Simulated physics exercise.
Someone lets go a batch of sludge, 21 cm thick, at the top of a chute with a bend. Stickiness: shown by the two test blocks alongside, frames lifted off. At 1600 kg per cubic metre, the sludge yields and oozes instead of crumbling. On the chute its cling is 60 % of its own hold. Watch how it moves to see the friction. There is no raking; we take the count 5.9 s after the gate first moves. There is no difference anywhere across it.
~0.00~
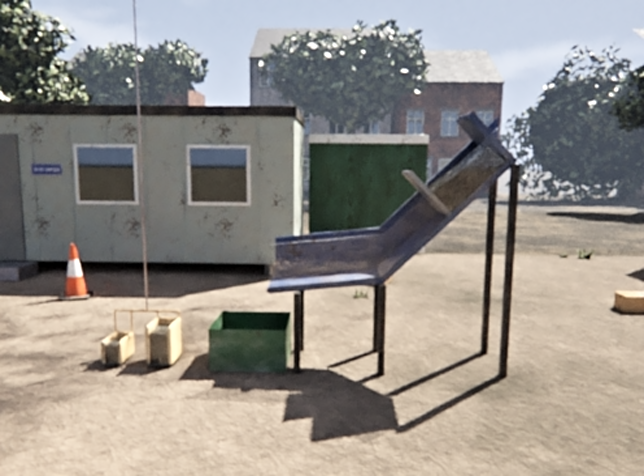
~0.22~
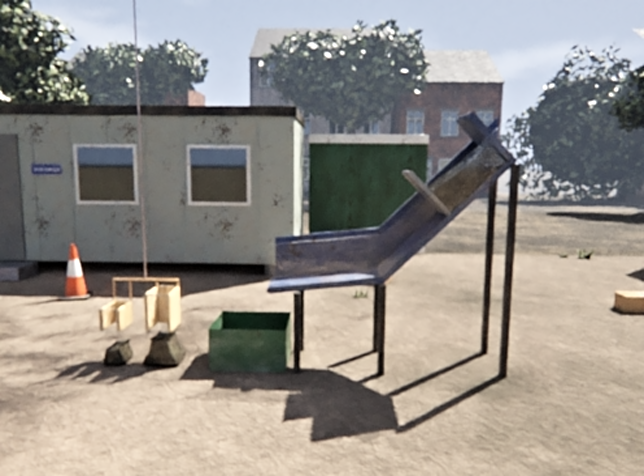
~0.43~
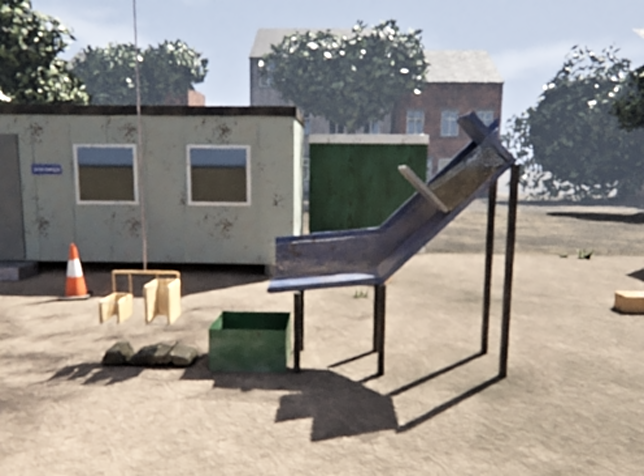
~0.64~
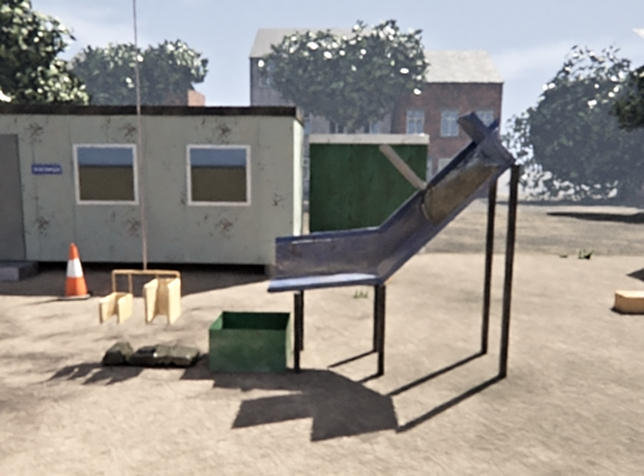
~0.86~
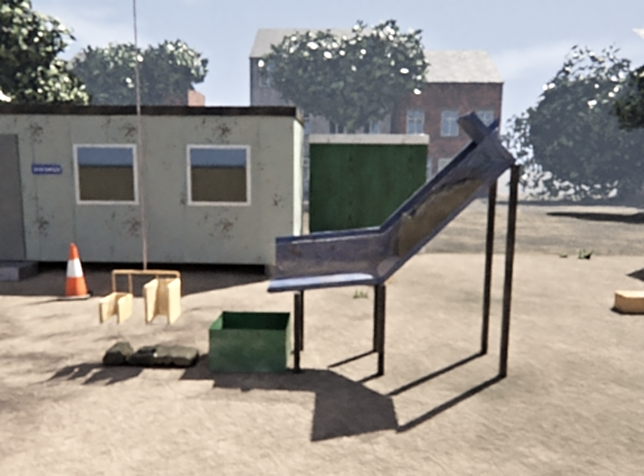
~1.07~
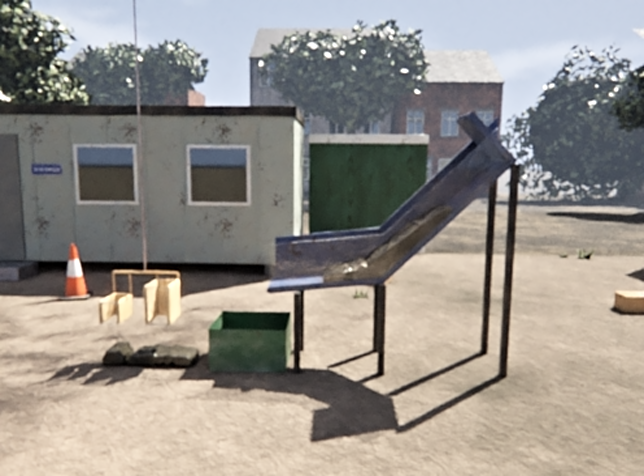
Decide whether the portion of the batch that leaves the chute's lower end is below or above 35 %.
I'd bet on a value beyond 35 %.
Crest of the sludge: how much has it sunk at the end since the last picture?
Roughly 54 cm.
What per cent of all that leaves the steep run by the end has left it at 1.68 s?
I'd put it near 100 per cent.
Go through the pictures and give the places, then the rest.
In the first frame, leading edge of the sludge at (434, 193); blocks stand 16 cm, 29 cm (left to right).
In the second frame, leading edge of the sludge at (434, 193); blocks stand 14 cm, 22 cm (left to right).
In the third frame, leading edge of the sludge at (433, 193); blocks stand 12 cm, 11 cm (left to right).
In the fourth frame, leading edge of the sludge at (427, 183); blocks stand 12 cm, 9.9 cm (left to right).
In the fifth frame, leading edge of the sludge at (397, 247); blocks stand 12 cm, 9.9 cm (left to right).
In the sixth frame, leading edge of the sludge at (324, 279); blocks stand 12 cm, 9.9 cm (left to right).
After 1.68 s, 1 % is on the steep run, 77 % on the flatter one and 23 % past the end.
After 2.39 s, 1 % is on the steep run, 38 % on the flatter one and 61 % past the end.
After 3.10 s, 1 % is on the steep run, 37 % on the flatter one and 62 % past the end.
After 3.81 s, 1 % is on the steep run, 37 % on the flatter one and 62 % past the end.
After 6.25 s, at the end, 1 % is on the steep run, 37 % on the flatter one and 62 % past the end.
